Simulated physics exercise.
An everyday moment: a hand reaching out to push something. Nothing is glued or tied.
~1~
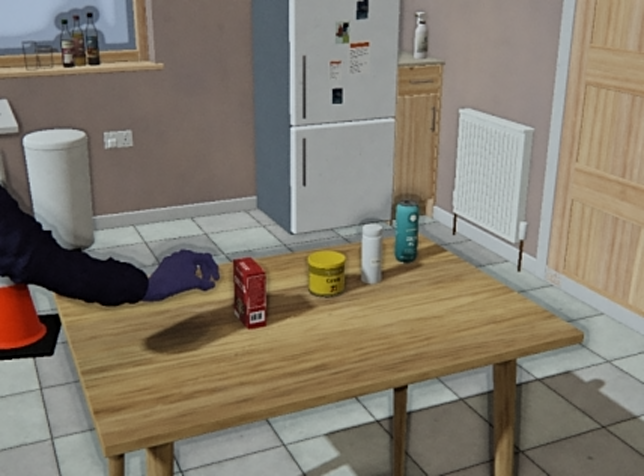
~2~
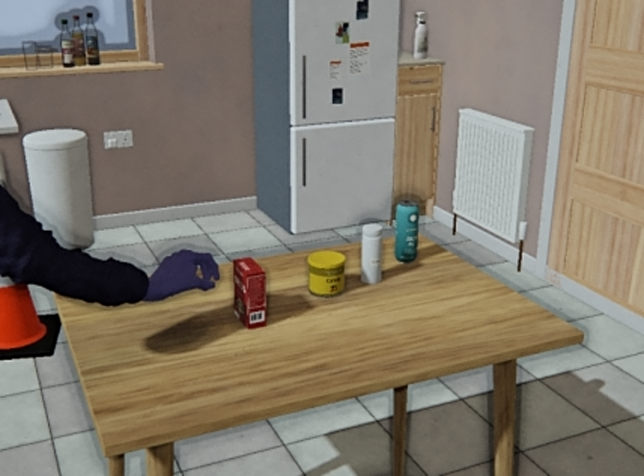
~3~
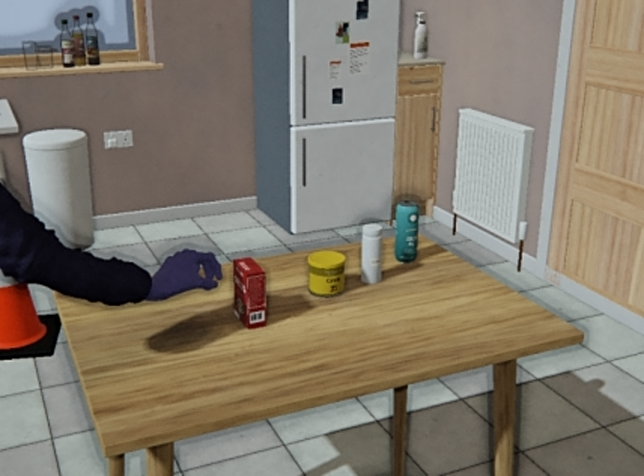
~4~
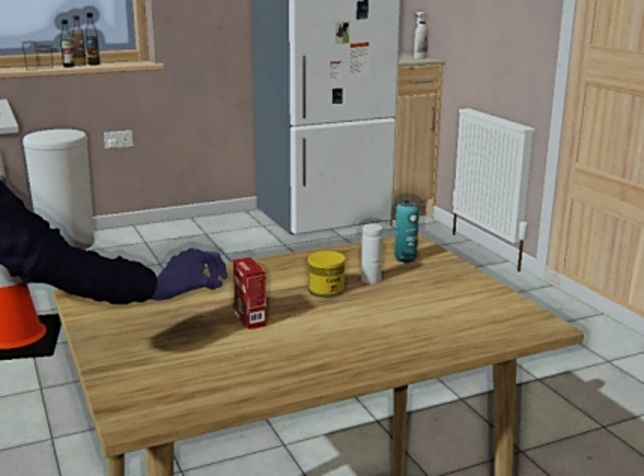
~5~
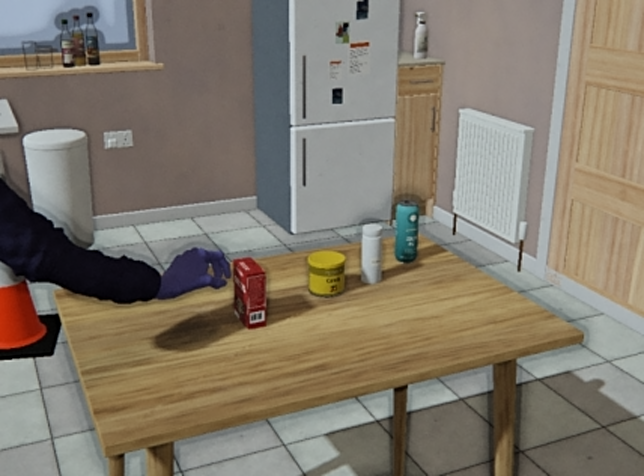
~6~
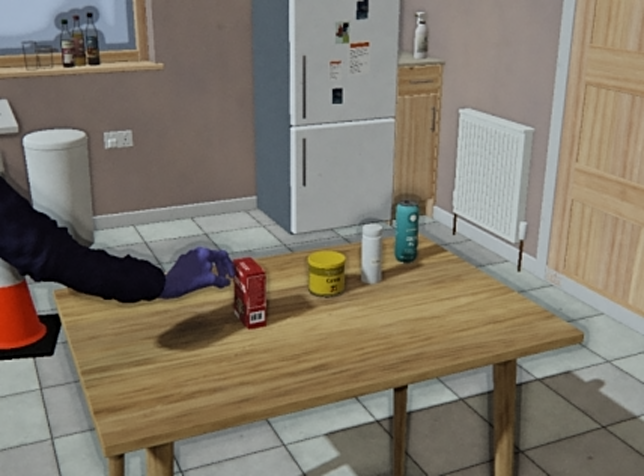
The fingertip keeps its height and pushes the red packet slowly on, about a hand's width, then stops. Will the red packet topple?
The red packet topples.
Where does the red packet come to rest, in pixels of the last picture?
Around (291, 303).
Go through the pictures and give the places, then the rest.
Red packet (249, 293), in the first frame.
Red packet (249, 293), in the second frame.
Red packet (249, 293), in the third frame.
Red packet (249, 293), in the fourth frame.
Red packet (249, 293), in the fifth frame.
Red packet (249, 293), in the sixth frame.
Then, 0.50 s on from there, red packet turned 22° from how it was put near (261, 290).
Then, 0.70 s on from there, red packet turned 57° from how it was put near (278, 293).
Then, 0.90 s on from there, red packet on its side near (291, 303).
In the end, toppled on the table, red packet. At the end, from the last picture's camera, red packet near (291, 303).
